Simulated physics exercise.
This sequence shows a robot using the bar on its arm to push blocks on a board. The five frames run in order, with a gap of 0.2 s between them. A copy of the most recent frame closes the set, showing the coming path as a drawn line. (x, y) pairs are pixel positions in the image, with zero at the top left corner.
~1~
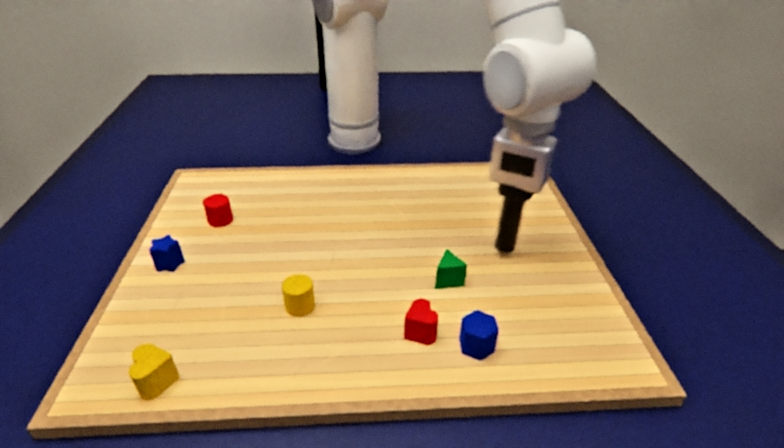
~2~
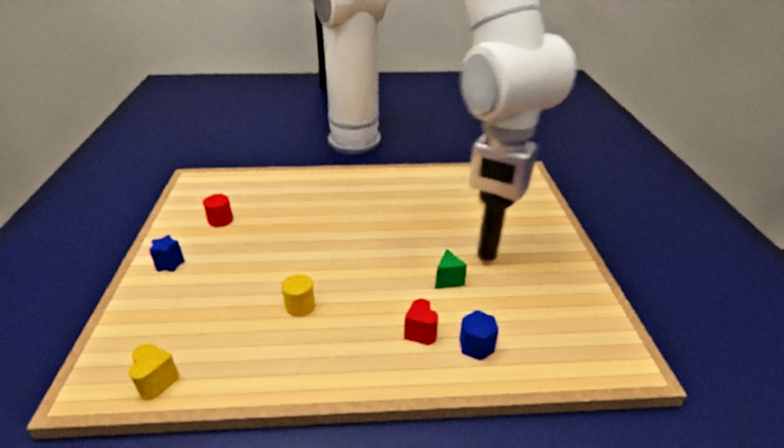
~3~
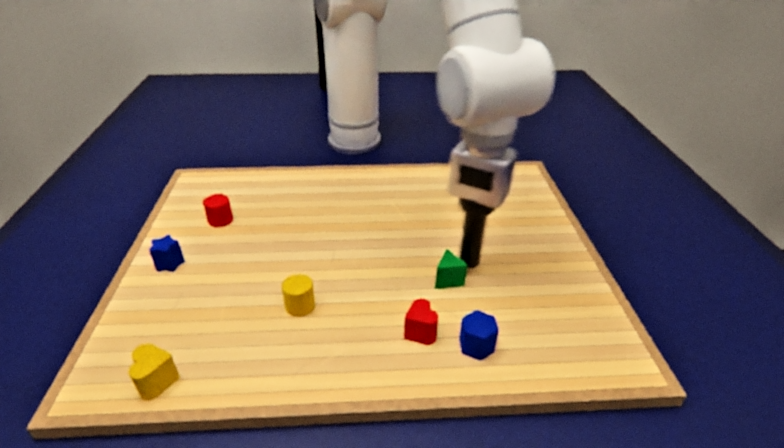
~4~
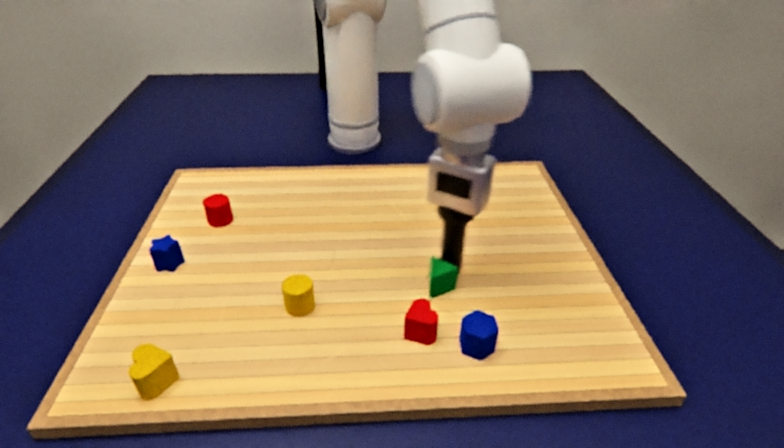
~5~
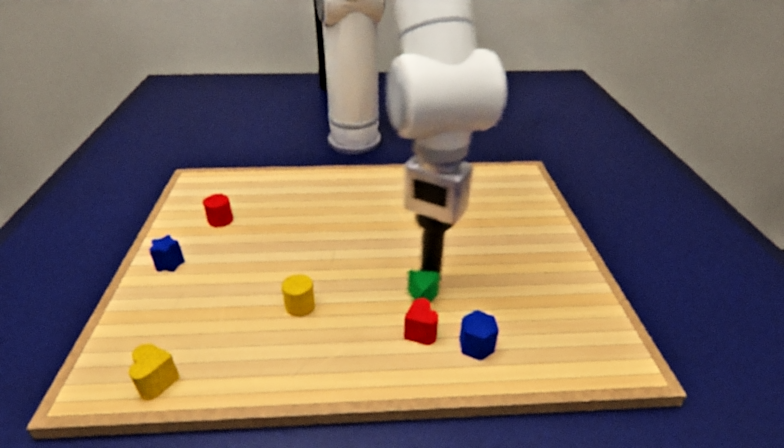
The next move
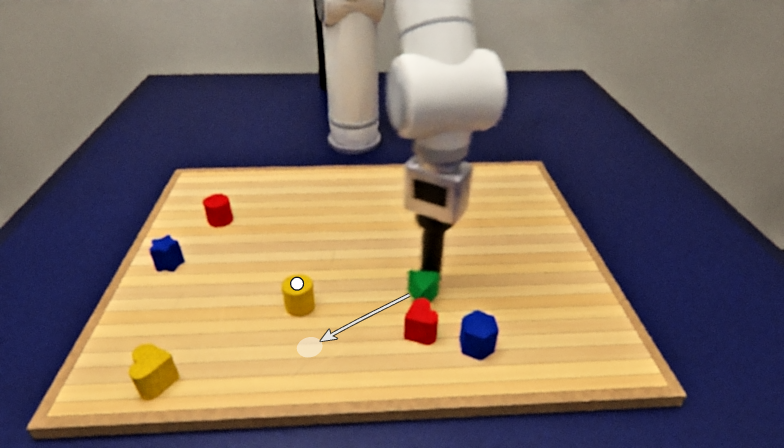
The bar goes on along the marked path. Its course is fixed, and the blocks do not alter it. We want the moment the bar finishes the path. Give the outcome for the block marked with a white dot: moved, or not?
Once the path is done, it remains where it sat before.
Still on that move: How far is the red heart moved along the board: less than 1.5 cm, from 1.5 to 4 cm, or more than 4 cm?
Under 1.5 cm.
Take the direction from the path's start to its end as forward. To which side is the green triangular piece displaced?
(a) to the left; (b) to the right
My answer is option a.
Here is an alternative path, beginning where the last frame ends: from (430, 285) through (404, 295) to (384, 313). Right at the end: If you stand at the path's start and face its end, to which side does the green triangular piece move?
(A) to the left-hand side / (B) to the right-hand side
A: To the left-hand side.
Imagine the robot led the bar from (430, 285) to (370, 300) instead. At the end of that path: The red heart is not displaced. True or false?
The statement is true.
The drawn path runs straight from (430, 285) to (310, 347); the dot is on the yellow disc.
What follows on the original path. One third of the way, bar (393, 297); red heart (421, 317), turned 30° anticlockwise; green triangular piece (397, 298), turned 30° anticlockwise.
Two thirds of the way, bar (352, 317); red heart (421, 317), turned 30° anticlockwise; green triangular piece (394, 301), turned 45° anticlockwise.
At the end, bar (309, 340); yellow disc not moved; red heart (421, 317), turned 30° anticlockwise; green triangular piece (394, 301), turned 45° anticlockwise.
